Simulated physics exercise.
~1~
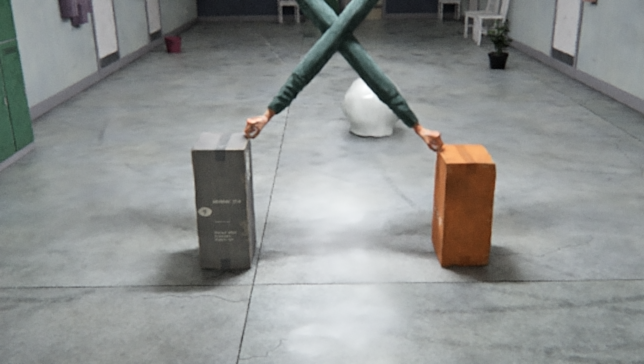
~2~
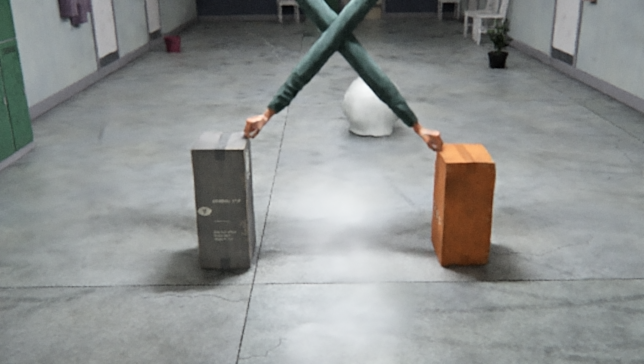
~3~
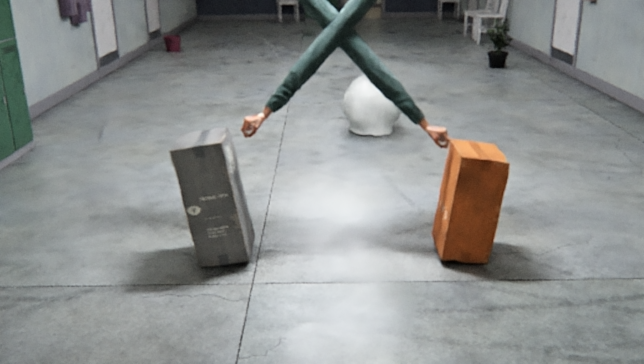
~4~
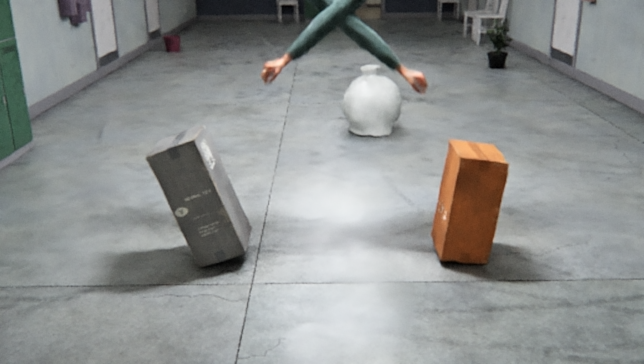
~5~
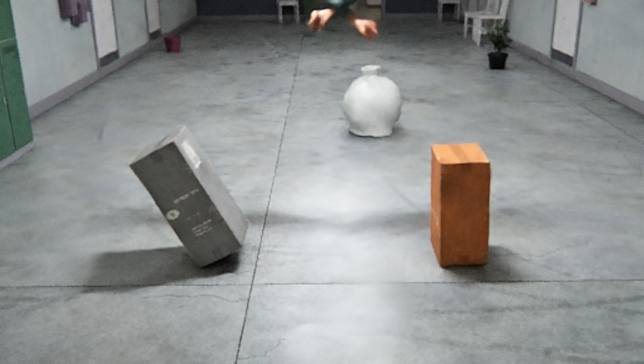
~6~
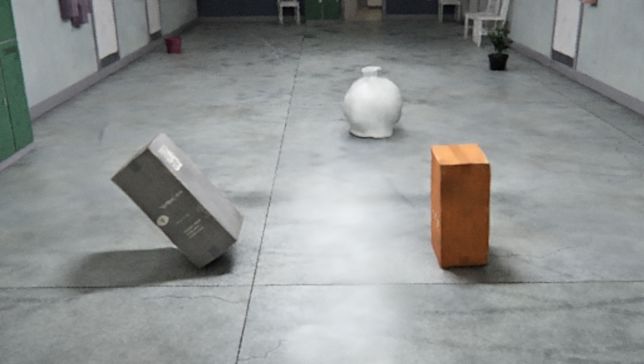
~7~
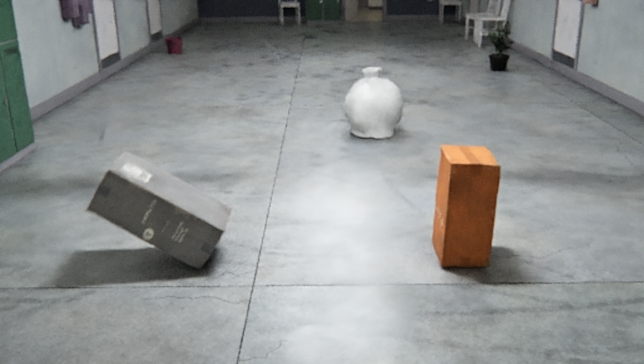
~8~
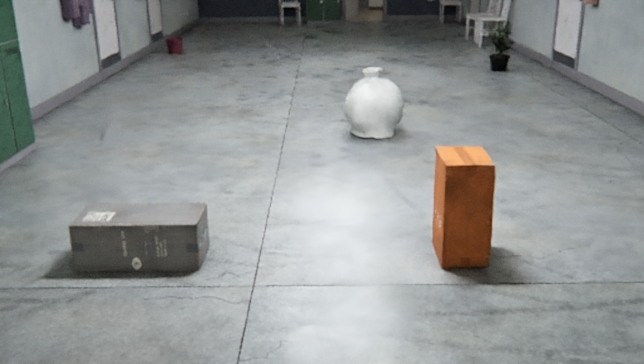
A pair of arms in dark green sleeves crosses over a long grey concrete floor, seen from the front in a slightly swaying view, with a hand at the top of each of two tall parcels. The grey parcel stands on the left and the orange one on the right, with a round white vase behind and white chairs and a potted plant farther back. The hands let go and draw back out of view as the grey parcel leans left. The orange parcel rocks slightly and settles upright, while the grey one tips steadily farther and ends lying on its side.
